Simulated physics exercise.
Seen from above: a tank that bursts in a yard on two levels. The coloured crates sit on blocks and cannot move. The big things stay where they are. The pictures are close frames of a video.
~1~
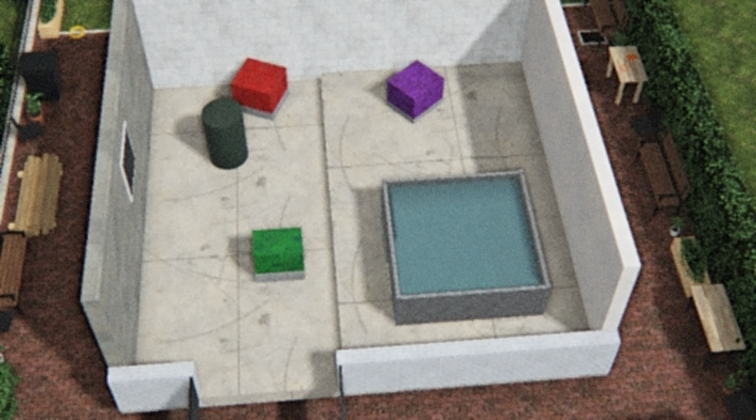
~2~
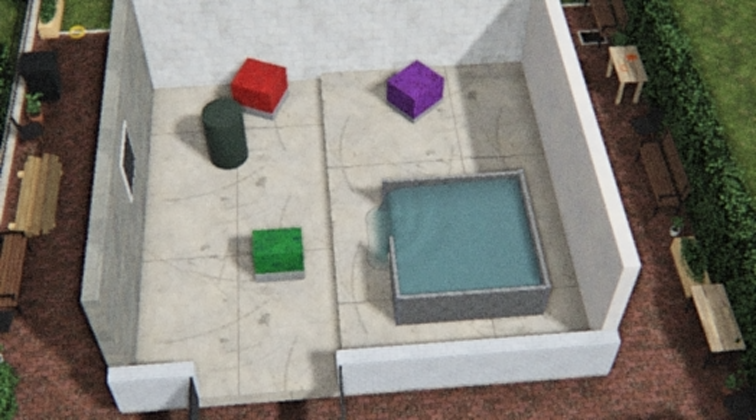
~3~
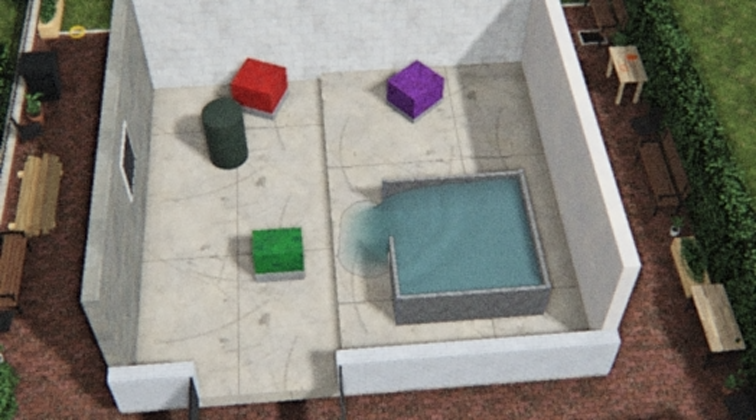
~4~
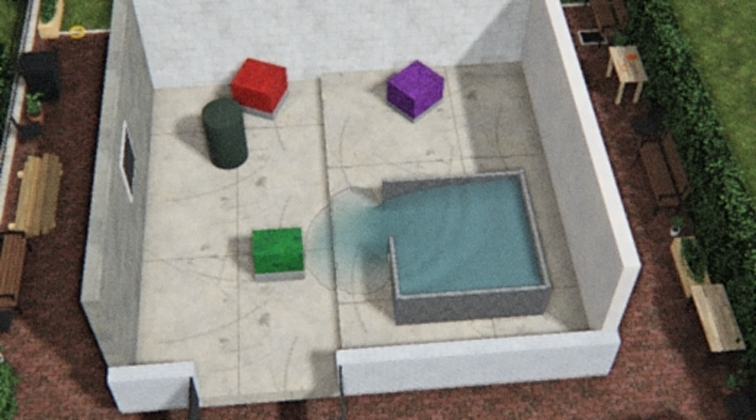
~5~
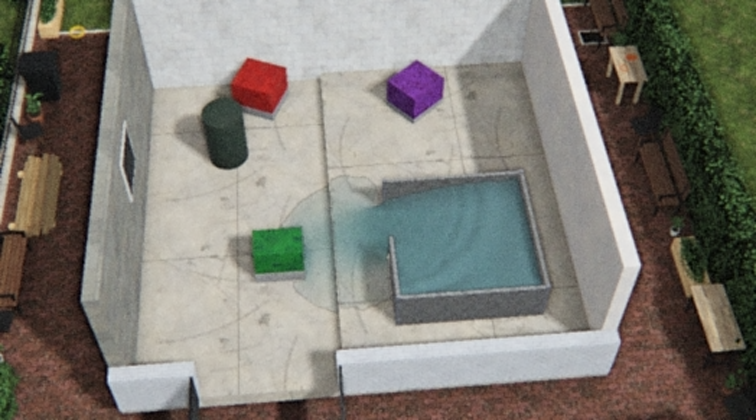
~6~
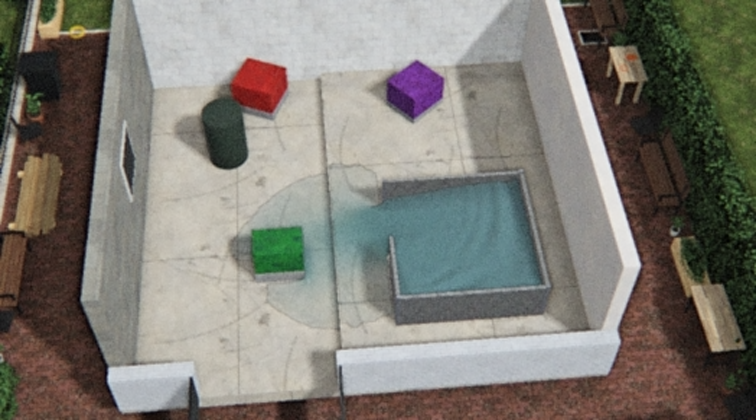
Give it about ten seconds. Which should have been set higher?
The purple crate keeps dry; the red crate is soaked; the green crate is soaked.
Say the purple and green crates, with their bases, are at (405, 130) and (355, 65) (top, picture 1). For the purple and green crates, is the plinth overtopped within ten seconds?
My reading: Purple remains dry, green stays dry.
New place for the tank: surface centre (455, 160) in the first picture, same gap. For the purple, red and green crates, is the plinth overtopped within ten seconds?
One by one: Purple crate stays dry, red crate is soaked, green crate is spared.
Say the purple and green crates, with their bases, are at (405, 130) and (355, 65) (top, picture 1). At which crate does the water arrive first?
That is the red one.
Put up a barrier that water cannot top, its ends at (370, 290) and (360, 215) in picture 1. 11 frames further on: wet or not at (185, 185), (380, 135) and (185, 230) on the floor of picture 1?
One after the other: Not flooded, awash, dry.
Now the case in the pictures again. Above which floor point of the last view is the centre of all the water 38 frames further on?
At about (299, 219).
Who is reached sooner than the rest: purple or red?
I say the red-painted one.
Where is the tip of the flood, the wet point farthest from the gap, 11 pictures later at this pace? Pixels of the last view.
I would point to (154, 104).
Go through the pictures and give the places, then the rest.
Still water in the tank at (463, 234), in the first picture.
Water pours out at (389, 227) and has run to (379, 266), in the second picture.
The front is at (343, 260), out from the gap at (389, 229), in the third picture.
Water pours out at (389, 230) and has run to (309, 262), in the fourth picture.
Water pours out at (389, 230) and has run to a hidden place, in the fifth picture.
Water pours out at (389, 230) and has run to (236, 251), in the sixth picture.
A moment on, water covers 30 % of the floor; the purple crate not reached, the red crate not reached, the green crate water round its plinth.
Next, water covers 45 % of the floor; the purple crate not reached, the red crate water round its plinth, the green crate water round its plinth.
Then, water covers 50 % of the floor; the purple crate not reached, the red crate water round its plinth, the green crate water round its plinth.
Later, water covers 55 % of the floor; the purple crate not reached, the red crate water round its plinth, the green crate water round its plinth.
In the end, water covers 55 % of the floor; the purple crate stayed above the water, the red crate was topped, the green crate was topped.
